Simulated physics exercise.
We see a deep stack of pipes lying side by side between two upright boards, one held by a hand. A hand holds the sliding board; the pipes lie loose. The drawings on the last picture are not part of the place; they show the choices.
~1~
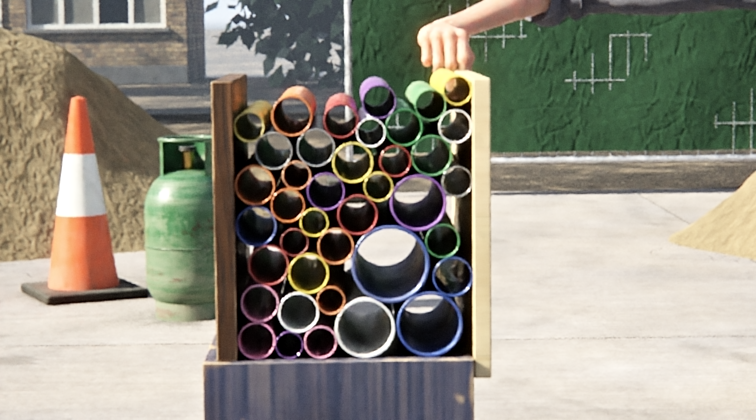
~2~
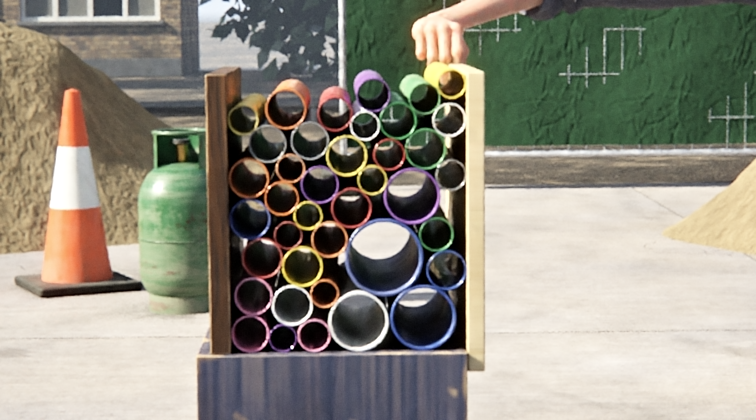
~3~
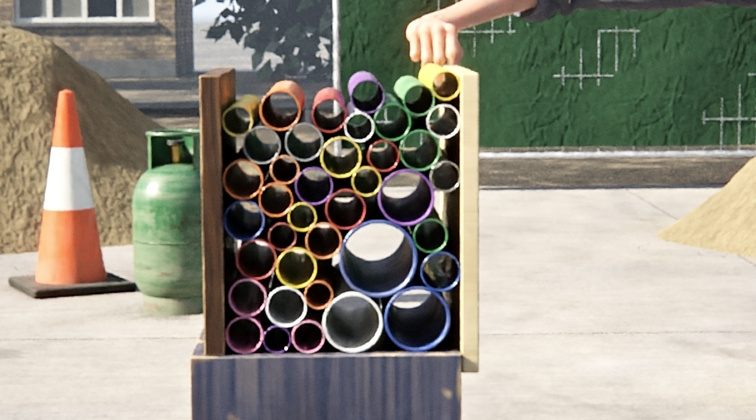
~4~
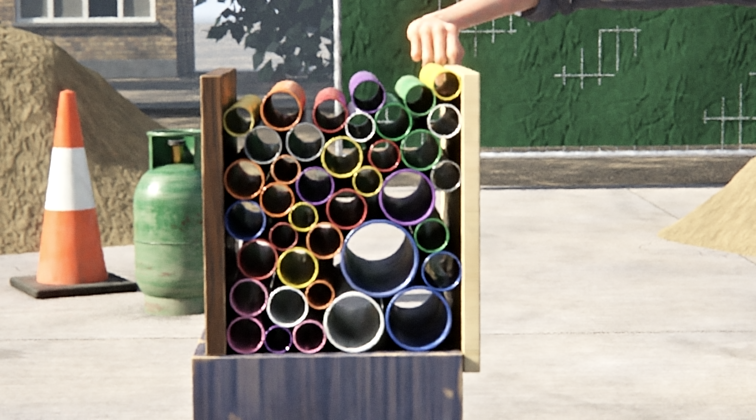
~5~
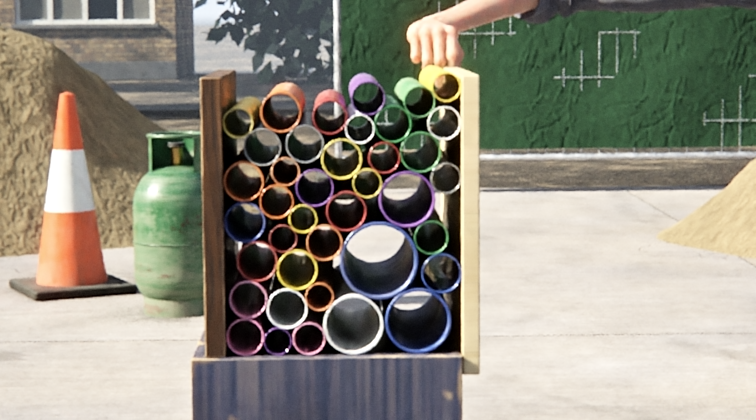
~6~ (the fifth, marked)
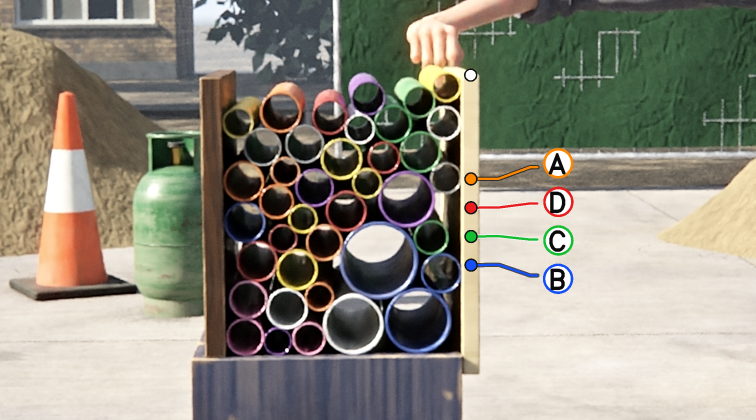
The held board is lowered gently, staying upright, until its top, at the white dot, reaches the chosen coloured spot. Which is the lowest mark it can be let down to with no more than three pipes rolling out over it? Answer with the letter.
It can be let down to A.
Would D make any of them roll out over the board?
Yes.
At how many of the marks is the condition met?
One of them.
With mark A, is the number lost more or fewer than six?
At A, fewer than six.
On the copy, A at (471, 179); B at (471, 265); C at (471, 237); D at (471, 208); the white dot at (470, 75).
On A. First, top of the board (462, 133).
Then, top of the board (462, 178).
Finally, top of the board (462, 178), three out over the board.
By contrast, B more than three out over the board; C more than three out over the board; D more than three out over the board.
